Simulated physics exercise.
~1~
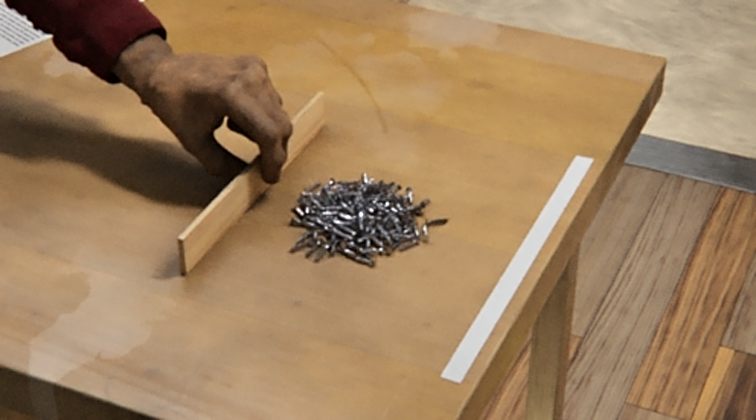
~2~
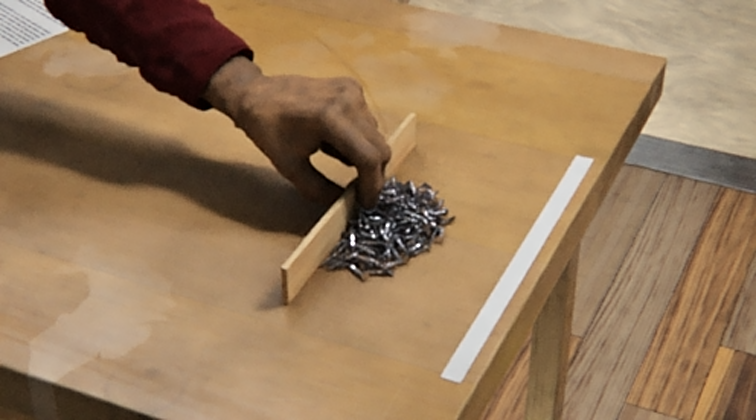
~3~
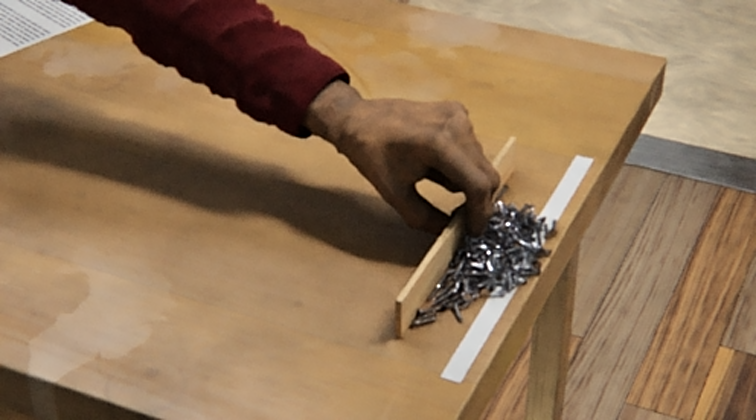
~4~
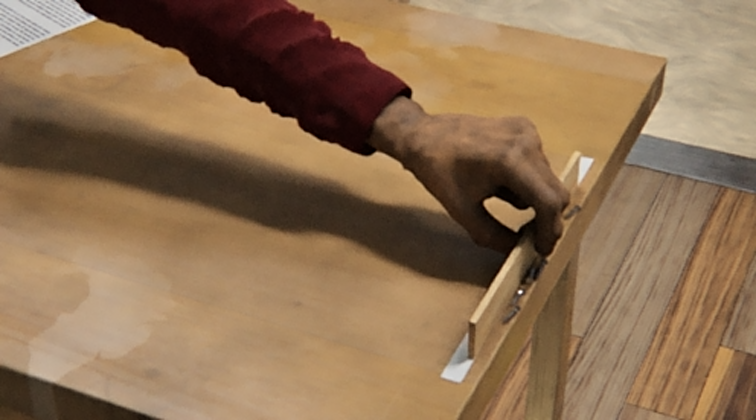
On a worn wooden table above a patterned plank floor, a hand in a dark red sleeve holds a thin strip of wood upright beside a loose heap of small, shiny metal pieces. The hand slides the strip to the right until it meets the heap and begins pushing it along. The pieces bunch up against the wood and spread onto a line of white tape near the table's right end. The strip continues to the tape, and most of the heap goes over the edge, leaving only a few pieces visible beside the wood.
